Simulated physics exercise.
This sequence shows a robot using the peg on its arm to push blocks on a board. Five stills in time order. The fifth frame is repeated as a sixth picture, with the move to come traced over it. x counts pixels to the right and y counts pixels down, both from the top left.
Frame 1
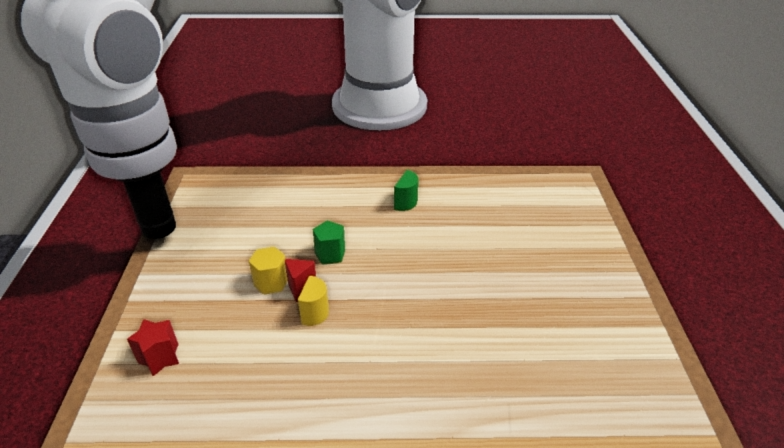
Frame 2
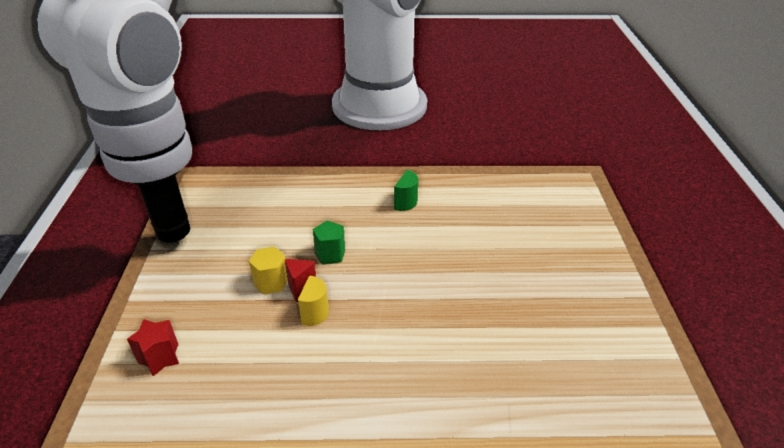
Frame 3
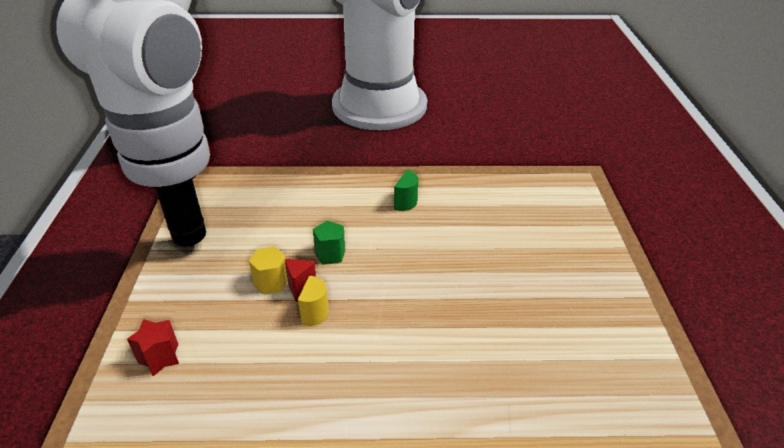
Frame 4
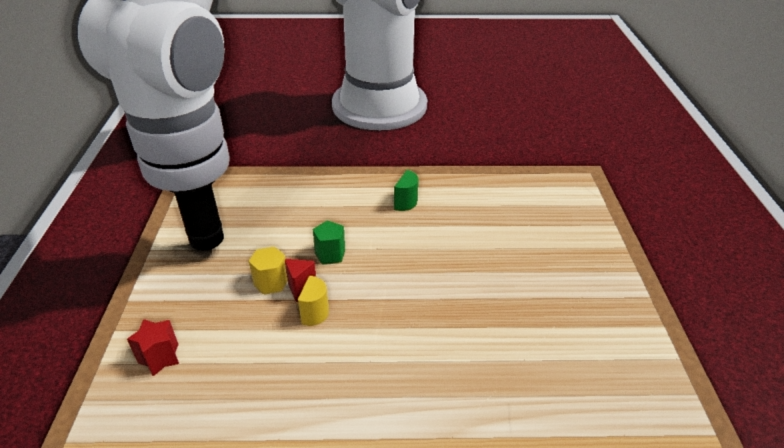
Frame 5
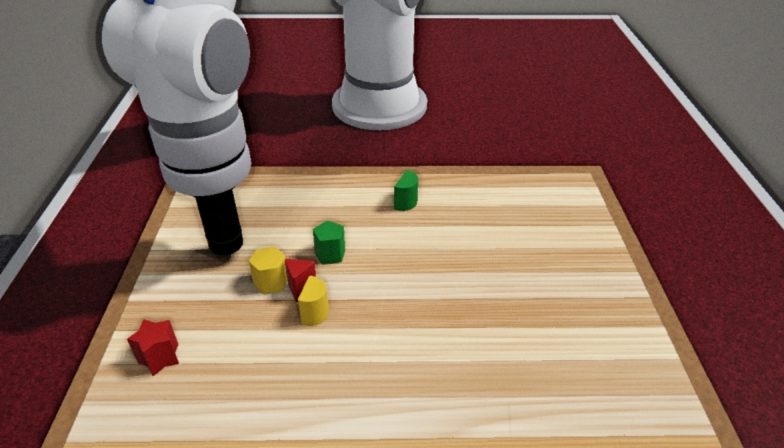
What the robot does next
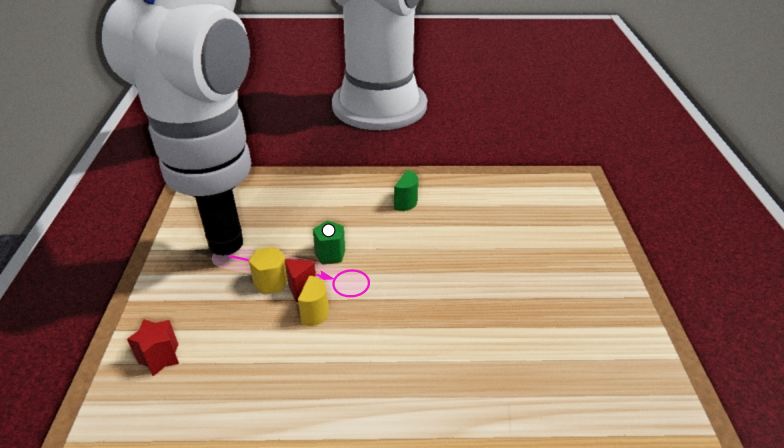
The robot arm moves its black peg right across the board while the blocks stay still.
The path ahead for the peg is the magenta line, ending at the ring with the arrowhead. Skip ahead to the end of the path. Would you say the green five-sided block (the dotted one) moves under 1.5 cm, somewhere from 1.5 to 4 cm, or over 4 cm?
The answer will be the short band, under 1.5 cm.
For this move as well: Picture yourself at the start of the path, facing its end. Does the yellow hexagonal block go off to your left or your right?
The answer is right.
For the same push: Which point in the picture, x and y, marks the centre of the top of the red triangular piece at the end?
When the path ends, it will be at (317, 279).
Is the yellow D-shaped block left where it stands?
It seems not.
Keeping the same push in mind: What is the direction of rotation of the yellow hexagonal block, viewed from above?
Clockwise, looking down.
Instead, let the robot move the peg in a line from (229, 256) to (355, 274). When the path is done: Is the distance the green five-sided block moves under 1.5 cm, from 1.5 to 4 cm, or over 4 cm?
The middle band: 1.5 to 4 cm.
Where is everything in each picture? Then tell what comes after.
Peg's lower end at (160, 229); yellow hexagonal block at (267, 258); red triangular piece at (298, 266); yellow D-shaped block at (313, 289); green five-sided block at (329, 230), in the first picture.
Peg at (174, 232); blocks still, in the second picture.
Peg at (190, 236); blocks still, in the third picture.
Peg at (207, 240); blocks still, in the fourth picture.
Peg at (227, 245); yellow hexagonal block at (267, 258); red triangular piece at (298, 266); yellow D-shaped block at (313, 289); green five-sided block at (329, 230), in the fifth picture.
Drawn move, from (229, 256) to (351, 283); the dot is on the green five-sided block.
What follows on the original path. One third of the way, peg at (267, 253); yellow hexagonal block at (275, 263), turned 15° clockwise; red triangular piece at (306, 270).
Two thirds of the way, peg at (309, 262); yellow hexagonal block at (291, 272), turned 85° clockwise; red triangular piece at (317, 279), turned 75° anticlockwise; yellow D-shaped block at (326, 294), turned 55° clockwise.
At the end, peg at (351, 272); yellow hexagonal block at (291, 273), turned 90° clockwise; red triangular piece at (317, 279), turned 75° anticlockwise; yellow D-shaped block at (326, 294), turned 55° clockwise; green five-sided block at (333, 230), turned 25° anticlockwise.
